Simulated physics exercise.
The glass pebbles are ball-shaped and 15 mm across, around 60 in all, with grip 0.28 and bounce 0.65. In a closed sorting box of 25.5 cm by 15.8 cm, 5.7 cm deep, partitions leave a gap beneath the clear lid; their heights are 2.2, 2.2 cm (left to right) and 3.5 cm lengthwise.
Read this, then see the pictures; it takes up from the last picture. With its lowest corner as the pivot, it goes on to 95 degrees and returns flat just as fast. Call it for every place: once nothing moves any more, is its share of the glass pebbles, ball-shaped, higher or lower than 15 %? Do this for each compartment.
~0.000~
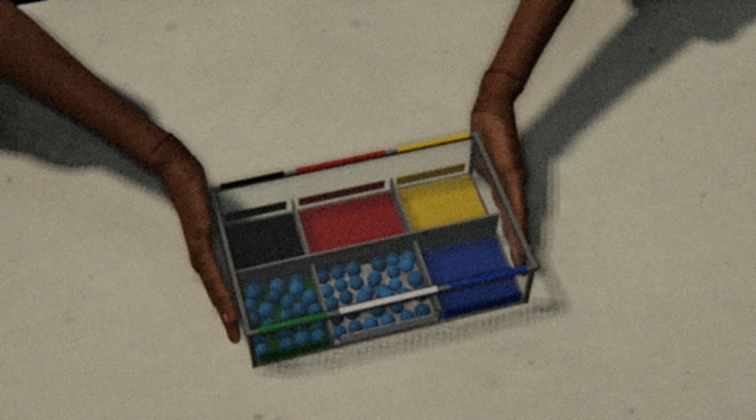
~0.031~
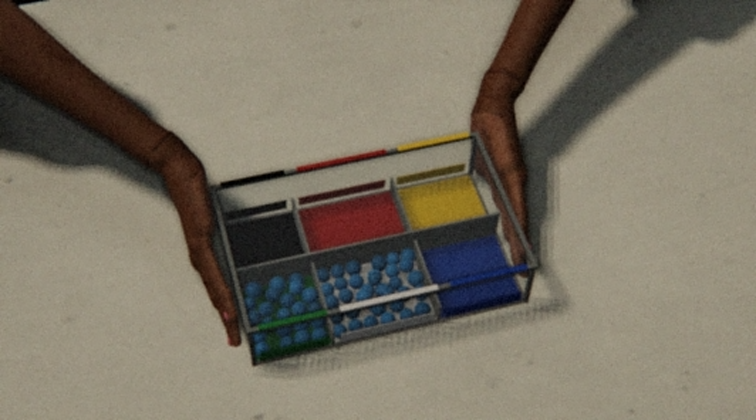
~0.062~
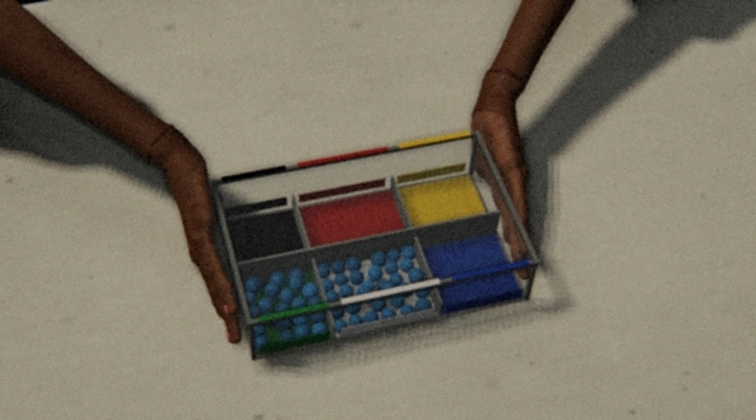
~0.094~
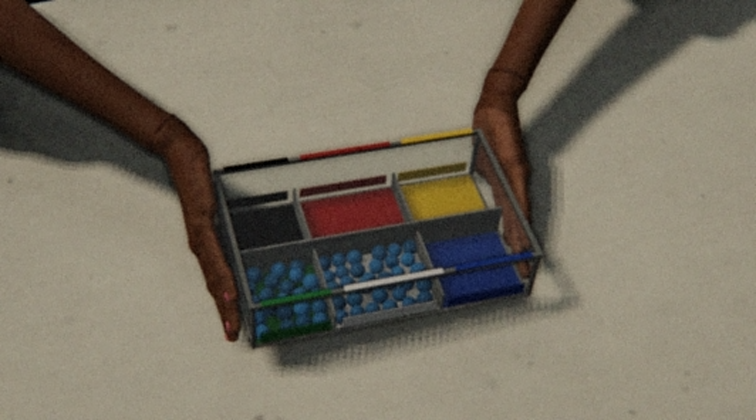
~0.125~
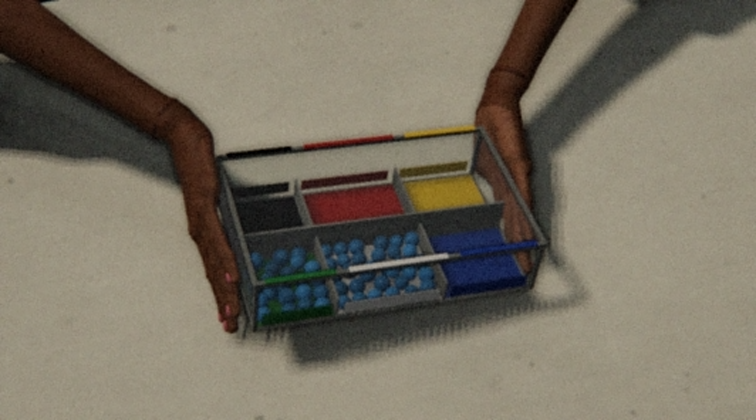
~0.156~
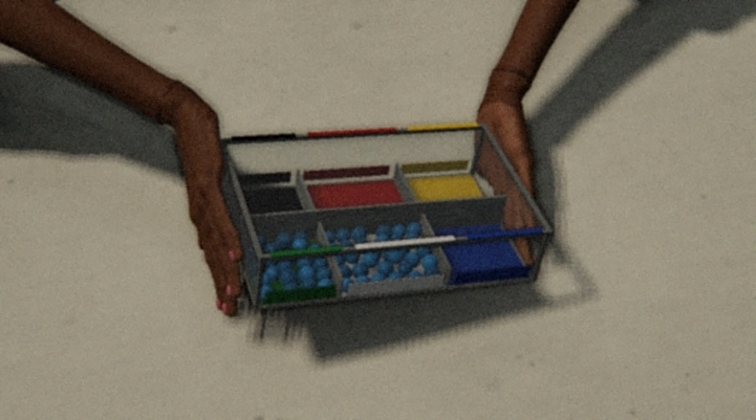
Final shares: Red compartment lower, blue compartment higher, green compartment lower, yellow compartment higher, white compartment lower, black compartment lower.
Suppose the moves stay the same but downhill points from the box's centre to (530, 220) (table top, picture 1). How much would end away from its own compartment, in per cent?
About 90 per cent.
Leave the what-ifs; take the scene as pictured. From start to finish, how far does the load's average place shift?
Net shift: Approx. 13.0 cm.
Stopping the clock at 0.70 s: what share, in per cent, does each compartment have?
Shares - red: 5; blue: 0; green: 25; yellow: 5; white: 65; black: 0.
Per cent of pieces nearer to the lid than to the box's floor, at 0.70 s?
90 per cent, give or take.
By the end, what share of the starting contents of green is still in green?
0 %.
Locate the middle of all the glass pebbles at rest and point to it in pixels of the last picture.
At about (441, 221).
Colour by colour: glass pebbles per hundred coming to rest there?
Red 10; blue 25; green 0; yellow 55; white 10; black 0 (in a hundred).
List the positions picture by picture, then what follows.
In the first frame, box tilt 0 degrees, front corners at (251, 332) and (532, 267); green 40 %, white 60 %.
In the second frame, box tilt 1 degrees, front corners at (251, 329) and (532, 265).
In the third frame, box tilt 3 degrees, front corners at (252, 321) and (534, 261).
In the fourth frame, box tilt 6 degrees, front corners at (254, 306) and (537, 254), lowest corner right back.
In the fifth frame, box tilt 11 degrees, front corners at (257, 283) and (541, 243), lowest corner right back.
In the sixth frame, box tilt 16 degrees, front corners at (263, 257) and (546, 231), lowest corner right back; green 40 %, white 60 %. The box's pace is about 170 degrees a second.
Then, at 0.70 s, tilt 95 degrees; red 5 %, green 25 %, yellow 5 %, white 65 %.
After 1.07 s, tilt 41 degrees; red 10 %, blue 25 %, yellow 55 %, white 10 %.
After 1.52 s, tilt 0 degrees; red 10 %, blue 25 %, yellow 55 %, white 10 %.
By 2.3 s all is still; red 10 %, blue 25 %, green 0 %, yellow 55 %, white 10 %, black 0 %.
